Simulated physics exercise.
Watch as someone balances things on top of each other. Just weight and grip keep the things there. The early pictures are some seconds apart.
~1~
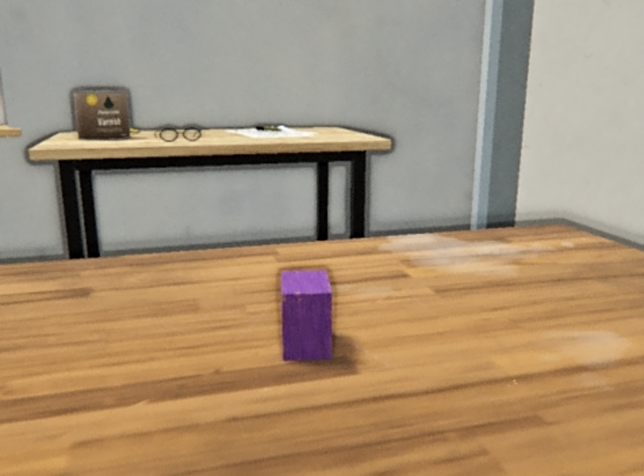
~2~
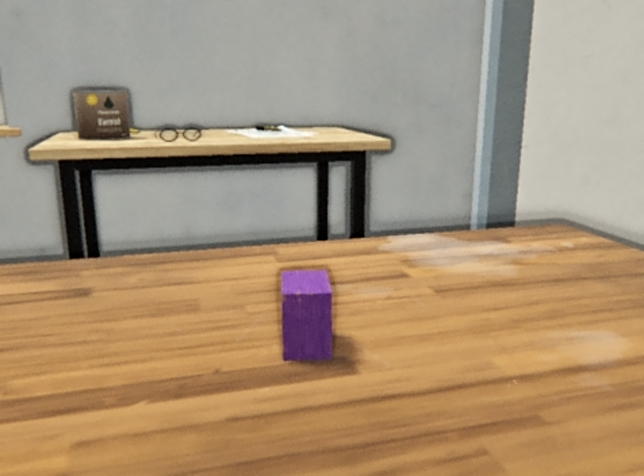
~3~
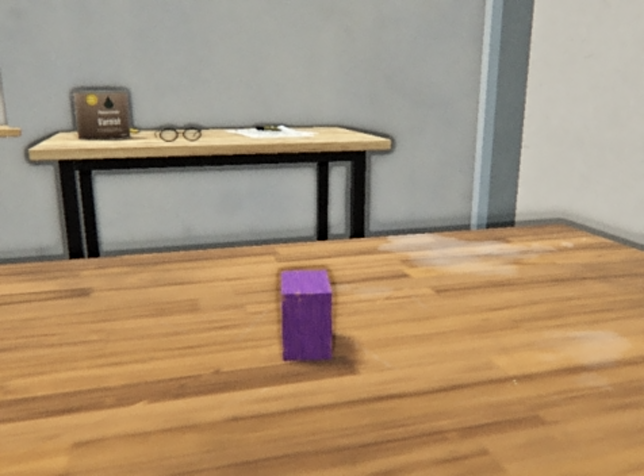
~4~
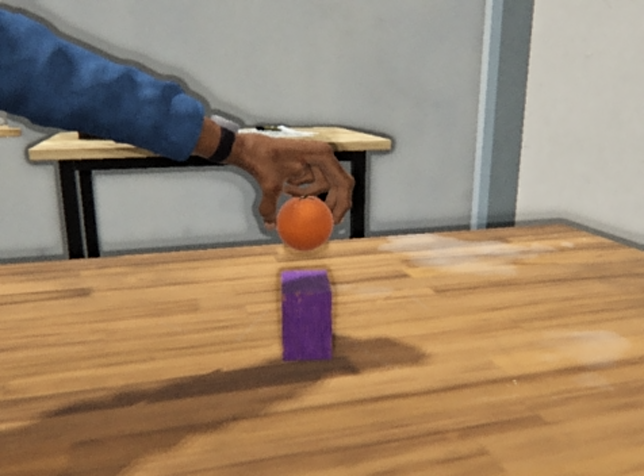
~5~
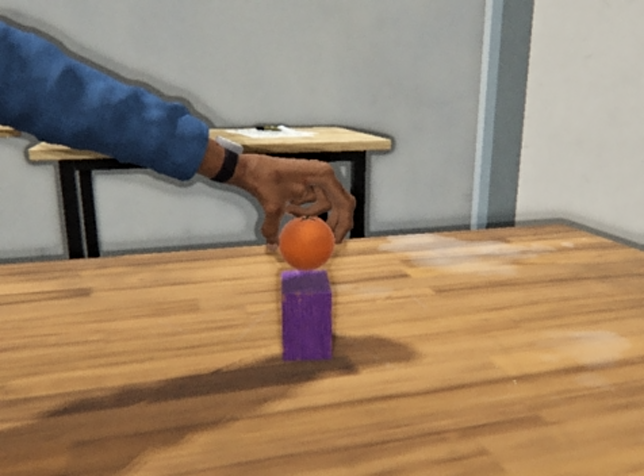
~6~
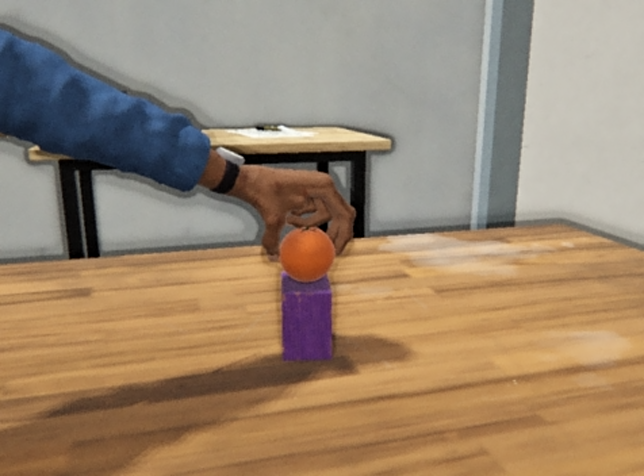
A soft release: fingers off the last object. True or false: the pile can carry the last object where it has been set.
True.
Then, 0.20 s after the last picture, nothing has stirred.
Then, 0.40 s after the last picture, orange tomato resting near (307, 255).
At rest, both in place. Seen from the same camera at the end, orange tomato near (307, 254). The pile holds.
